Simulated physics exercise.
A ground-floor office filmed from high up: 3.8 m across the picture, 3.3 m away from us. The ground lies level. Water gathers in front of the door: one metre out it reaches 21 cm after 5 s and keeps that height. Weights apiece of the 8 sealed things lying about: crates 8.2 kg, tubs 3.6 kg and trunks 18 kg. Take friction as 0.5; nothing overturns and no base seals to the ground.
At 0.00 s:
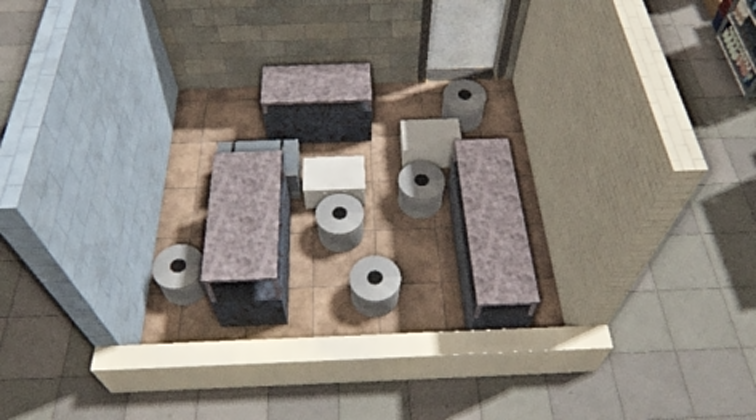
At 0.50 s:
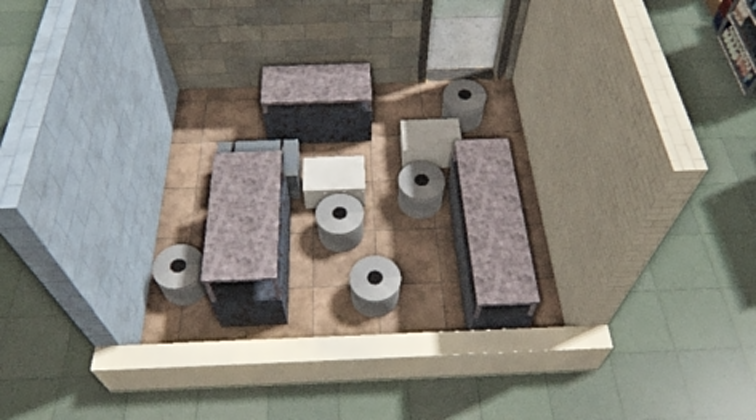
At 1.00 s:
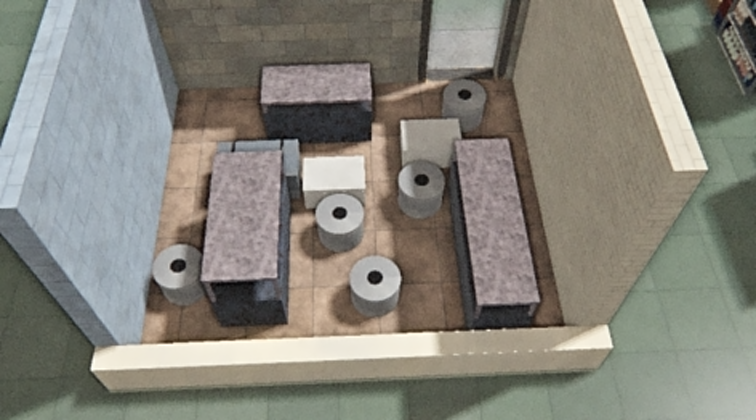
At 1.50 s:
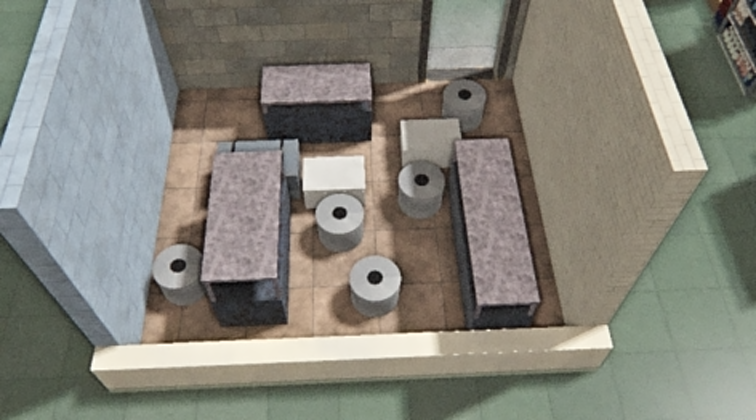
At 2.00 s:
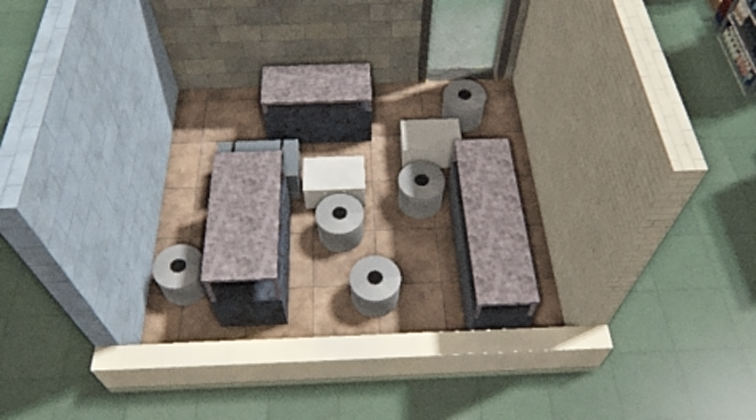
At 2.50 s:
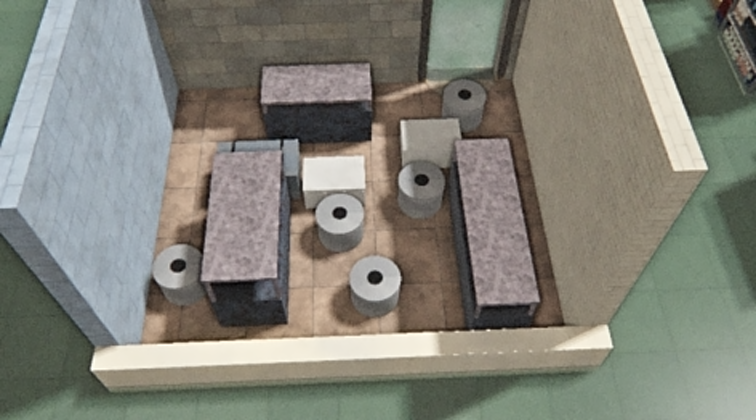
Roofless room with dark blocks, pale boxes and grey cylinders standing still while the floor outside turns from grey to green.
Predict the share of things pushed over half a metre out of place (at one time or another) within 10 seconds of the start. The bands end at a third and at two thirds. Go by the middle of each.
It is one to two thirds.
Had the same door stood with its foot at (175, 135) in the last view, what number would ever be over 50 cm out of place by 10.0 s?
Then 4.
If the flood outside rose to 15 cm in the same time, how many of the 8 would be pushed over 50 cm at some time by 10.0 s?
In that case 5 of them.
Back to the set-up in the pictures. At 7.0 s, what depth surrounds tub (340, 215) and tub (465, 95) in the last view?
Roughly 5 and 11 cm.
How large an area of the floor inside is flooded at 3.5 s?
About 1.5 m2.
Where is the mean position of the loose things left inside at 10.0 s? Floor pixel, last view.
At about (355, 258).
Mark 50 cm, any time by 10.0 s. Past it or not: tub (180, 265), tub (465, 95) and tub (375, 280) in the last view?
In that order: Less, more, under.
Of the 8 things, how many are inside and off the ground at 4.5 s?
1 of them.
After 3.5 s 0 of 8 are over 50 cm from their spots; 0 afloat.
After 4.5 s 1 of 8 are over 50 cm from their spots; 1 afloat.
After 7.0 s 3 of 8 are over 50 cm from their spots; 5 afloat.
After 10.0 s 5 of 8 are over 50 cm from their spots, and 5 have been at some point; 6 afloat.
